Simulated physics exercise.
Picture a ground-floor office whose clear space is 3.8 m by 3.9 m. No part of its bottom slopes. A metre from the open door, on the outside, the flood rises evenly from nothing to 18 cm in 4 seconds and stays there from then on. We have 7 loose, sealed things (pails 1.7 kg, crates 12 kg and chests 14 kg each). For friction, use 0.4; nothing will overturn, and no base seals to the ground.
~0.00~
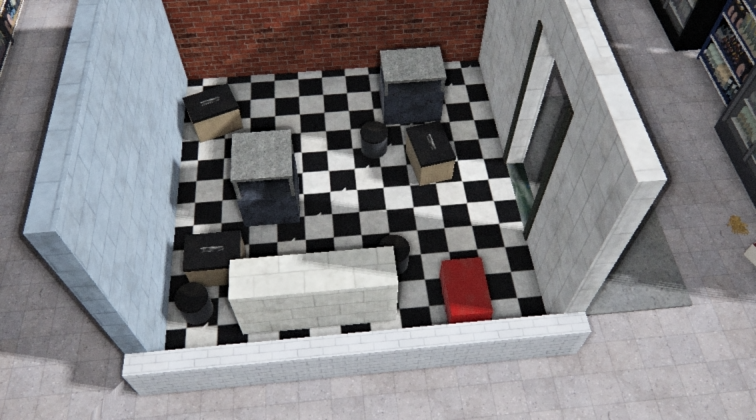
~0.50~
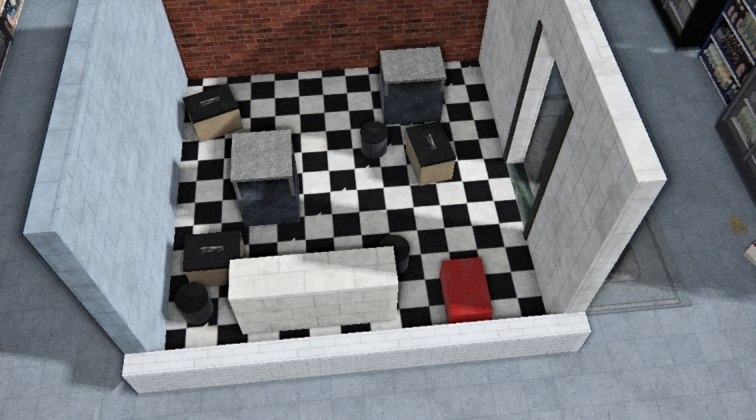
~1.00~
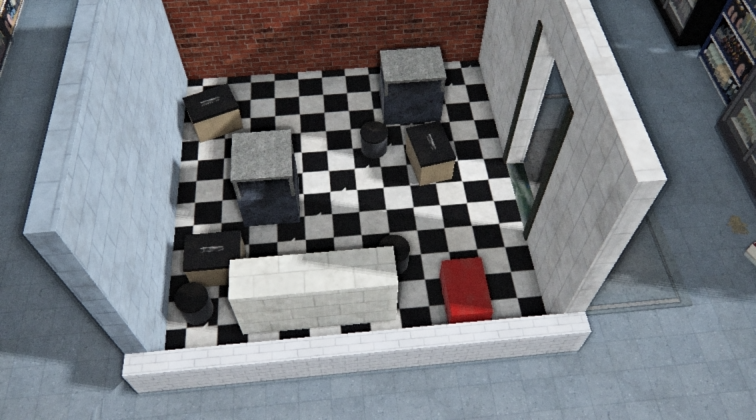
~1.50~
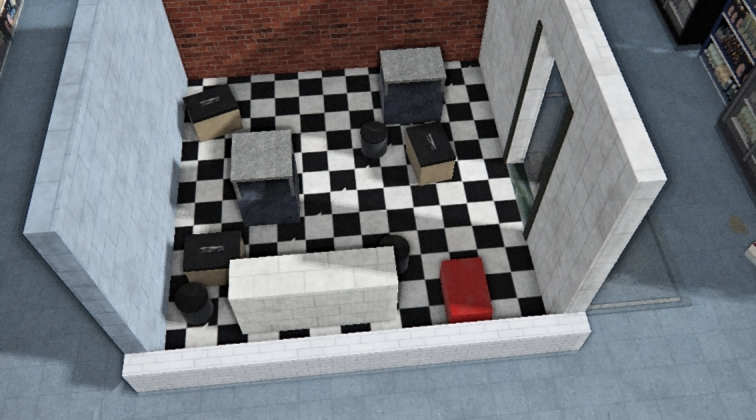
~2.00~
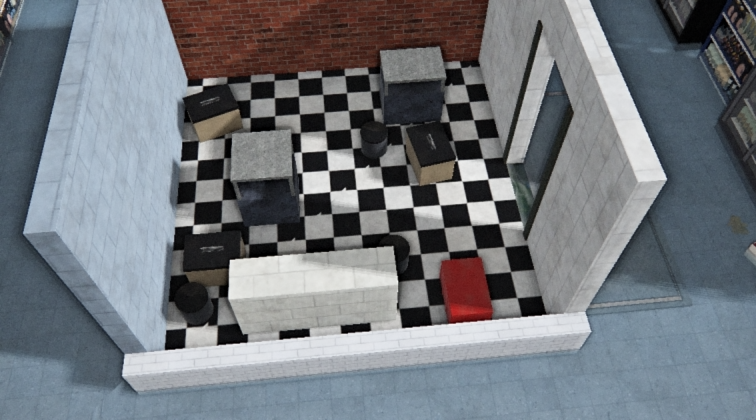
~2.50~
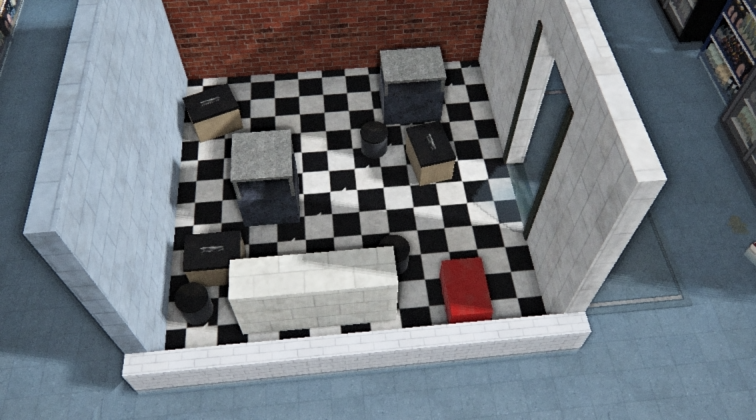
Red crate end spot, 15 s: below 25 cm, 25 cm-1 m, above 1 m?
Between 25 cm and 1 m.
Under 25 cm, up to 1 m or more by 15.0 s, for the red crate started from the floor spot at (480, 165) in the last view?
It moves a short way.
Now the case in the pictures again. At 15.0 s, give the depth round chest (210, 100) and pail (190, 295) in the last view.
I'd estimate 11 cm for the first and 9 cm for the second.
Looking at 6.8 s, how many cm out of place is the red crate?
Shift by then: About 0 cm.
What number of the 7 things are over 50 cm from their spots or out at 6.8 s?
By that time the total stands at 3.
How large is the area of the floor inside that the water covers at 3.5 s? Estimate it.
Wet: Near 2.0 m2.
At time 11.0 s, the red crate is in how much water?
The depth there is around 5 cm.
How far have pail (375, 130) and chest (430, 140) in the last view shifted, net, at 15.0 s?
In turn: 200 cm, 150 cm.
After 3.5 s the red crate is near (467, 286), 0.0 m from its start, aground; 0 afloat.
After 6.8 s the red crate is near (467, 286), 0.0 m from its start, aground; 3 afloat.
After 11.0 s the red crate is near (475, 286), 0.1 m from its start, aground; 6 afloat.
After 15.0 s the red crate is near (479, 244), 0.5 m from its start, afloat; 7 afloat.
